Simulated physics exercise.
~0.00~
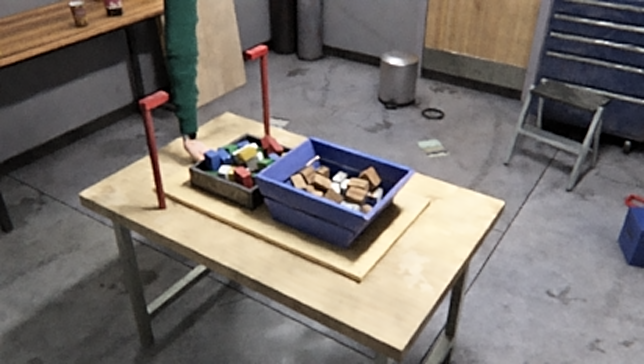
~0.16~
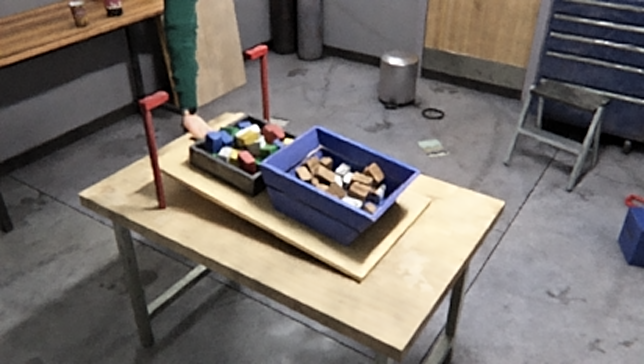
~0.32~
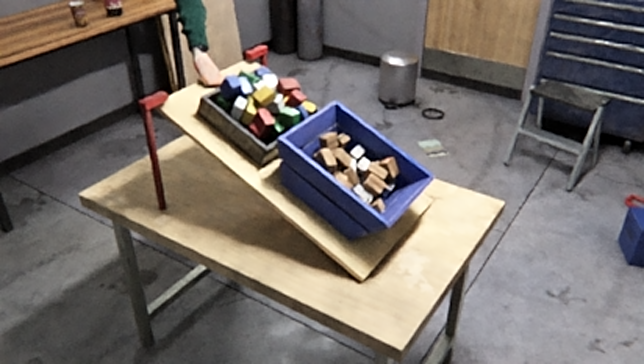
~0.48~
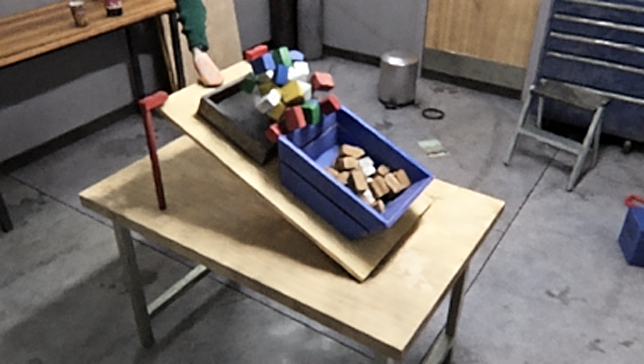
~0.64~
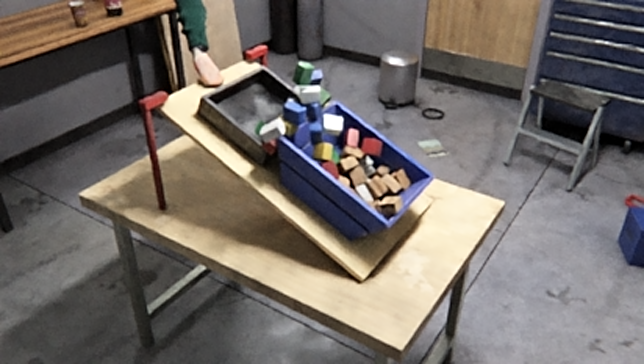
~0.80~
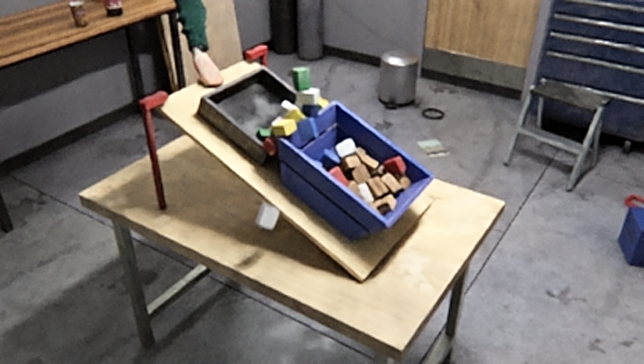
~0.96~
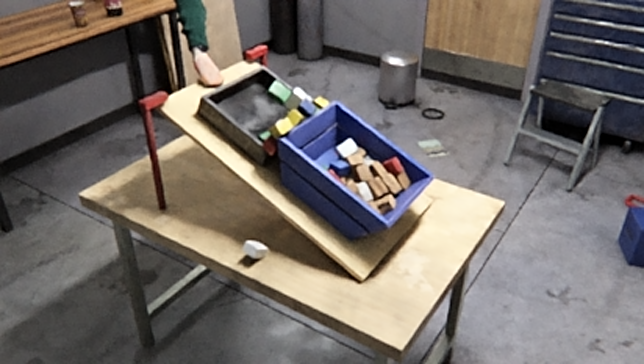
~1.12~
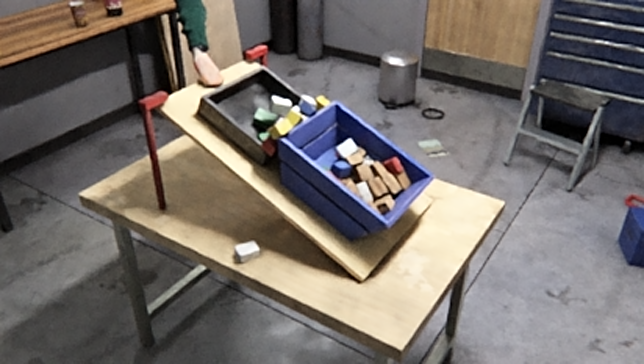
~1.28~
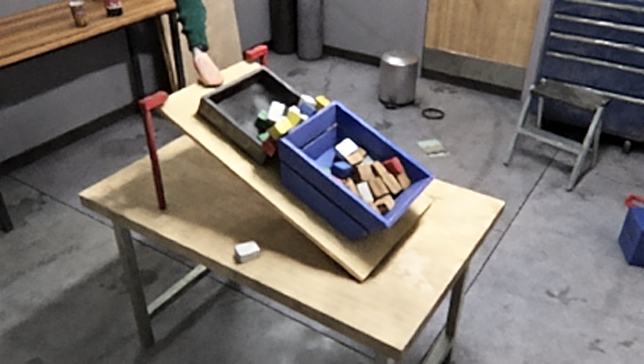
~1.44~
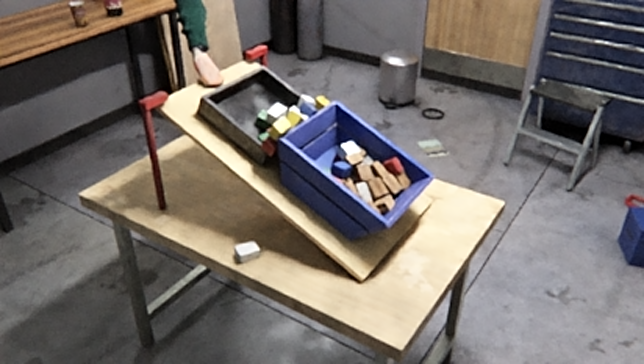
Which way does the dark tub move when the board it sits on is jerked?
The dark tub moves upward, carried by the rising left end of the board.
